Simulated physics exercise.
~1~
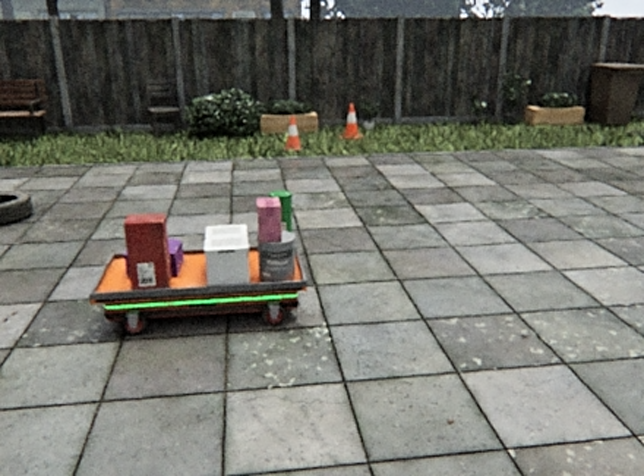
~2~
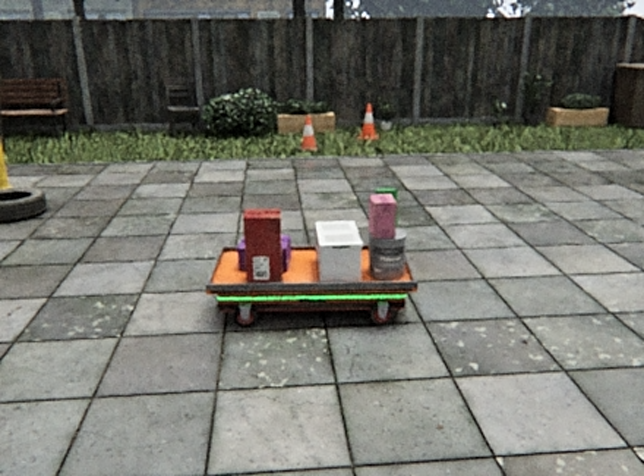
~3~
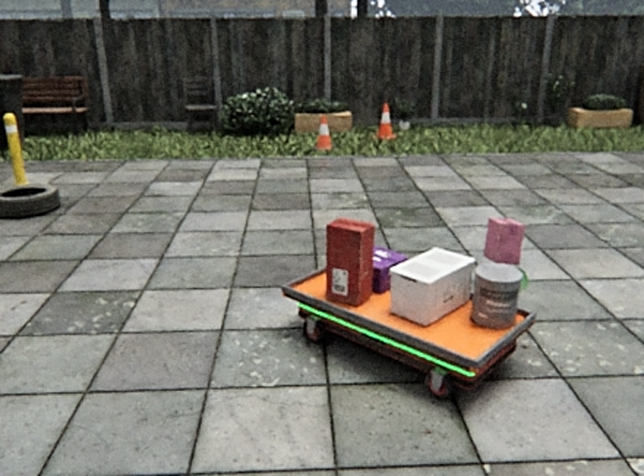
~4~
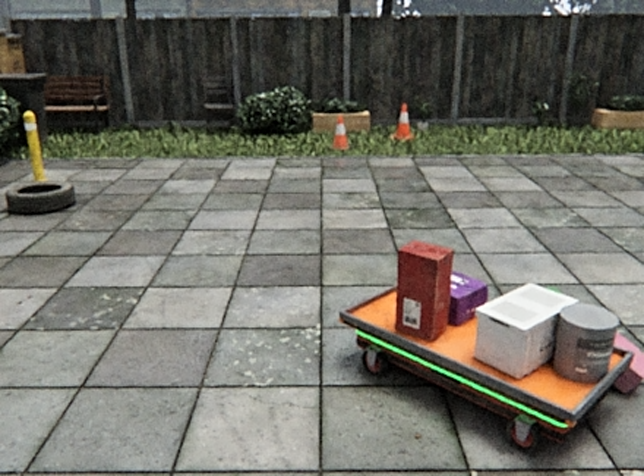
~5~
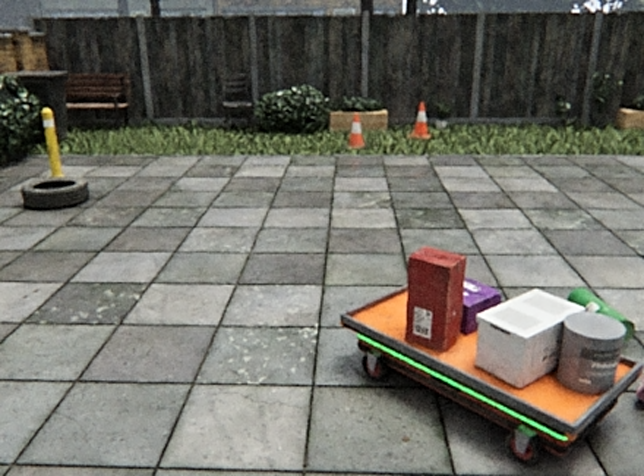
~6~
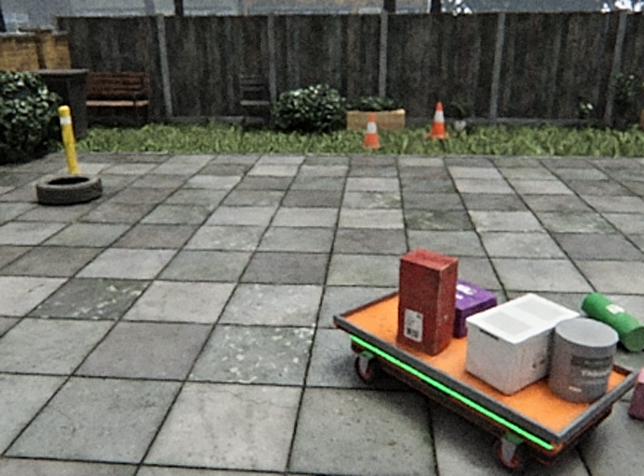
Orange cart carrying boxes, a tote and a pail rolling right across paving and turning, pink box and green canister toppling off.
